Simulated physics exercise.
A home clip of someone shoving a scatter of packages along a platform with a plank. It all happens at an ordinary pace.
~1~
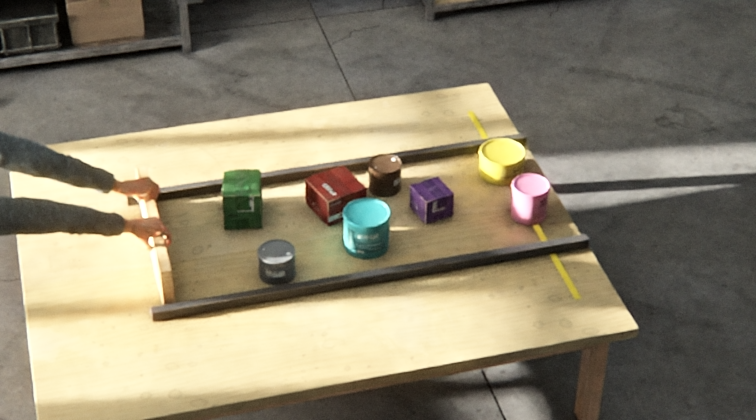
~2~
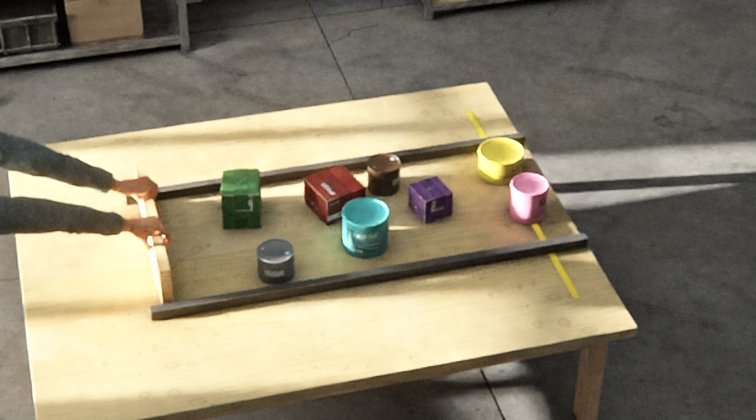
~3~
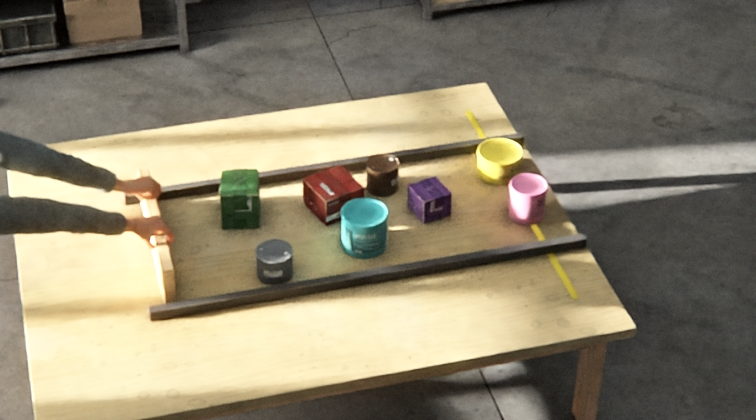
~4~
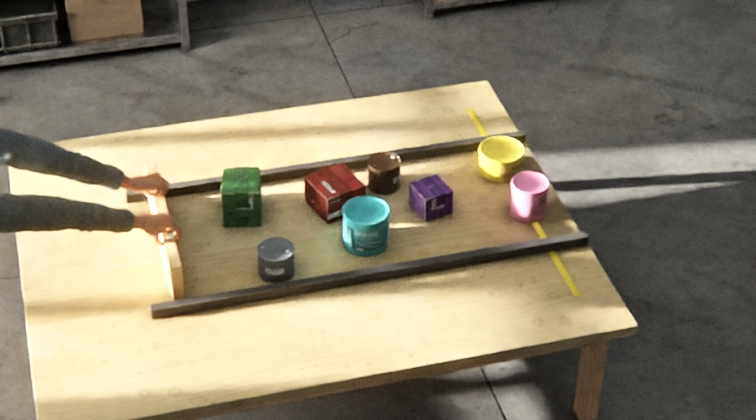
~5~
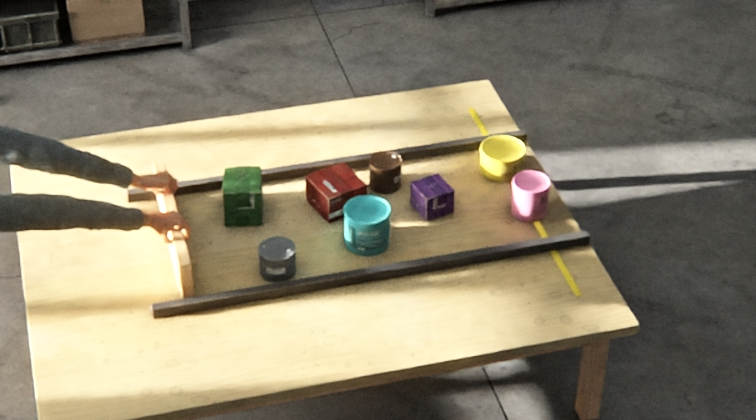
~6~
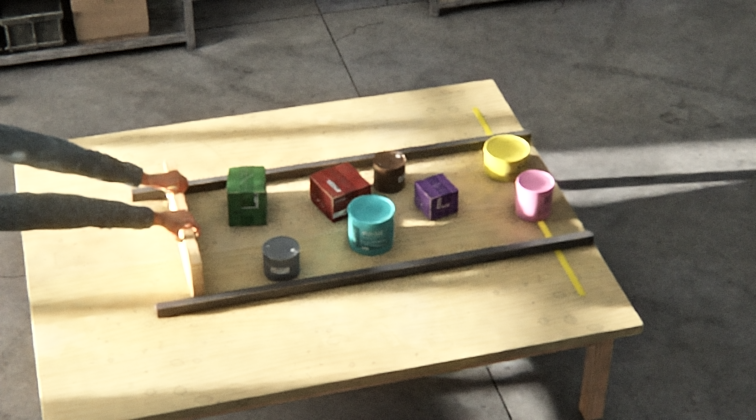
At first, two hands rest on a curved plank at the left of a wooden table, with scattered colourful blocks and tubs lying between two dark rails. Then the hands push the plank a short way right, narrowing the gap to the green block, while the objects stay in place.
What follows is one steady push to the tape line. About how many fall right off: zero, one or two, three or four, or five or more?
In the end the number that fall off is five or more.
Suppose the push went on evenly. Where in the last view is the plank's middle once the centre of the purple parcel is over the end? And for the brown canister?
Its middle is around (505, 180) and around (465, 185).
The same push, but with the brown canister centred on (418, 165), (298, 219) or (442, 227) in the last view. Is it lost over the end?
Place by place, it falls; remains up; is lost.
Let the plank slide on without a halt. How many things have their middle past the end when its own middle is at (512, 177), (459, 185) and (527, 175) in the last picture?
Past the end: 5, 1 and 5.
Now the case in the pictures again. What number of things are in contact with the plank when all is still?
That makes 3.
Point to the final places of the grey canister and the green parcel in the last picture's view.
Near (564, 218) and (528, 151).
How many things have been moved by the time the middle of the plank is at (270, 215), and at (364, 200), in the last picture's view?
The counts are 2 and 6.
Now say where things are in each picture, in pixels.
The first picture shows pink pail (530, 200); yellow pail (502, 162); purple parcel (432, 200); plank (155, 236); tape (520, 197).
The second picture shows yellow pail (501, 162); red parcel (335, 195).
The third picture shows purple parcel (429, 200); plank (157, 235).
The fourth picture shows pink pail (529, 198); grey canister (276, 260).
The fifth picture shows yellow pail (502, 159); green parcel (243, 196).
The sixth picture shows pink pail (534, 196); yellow pail (506, 159); purple parcel (436, 197); plank (184, 229); tape (524, 193).
A little later, none off yet; pink pail at rest near (534, 196); yellow pail at rest near (506, 159); purple parcel at rest near (436, 197).
Next, none off yet; pink pail moving near (536, 197); yellow pail shifted a little near (529, 155); purple parcel shifted well along near (496, 196).
When it is over, the number that fall off is five or more; down, red parcel, brown canister, purple parcel, yellow pail and pink pail.
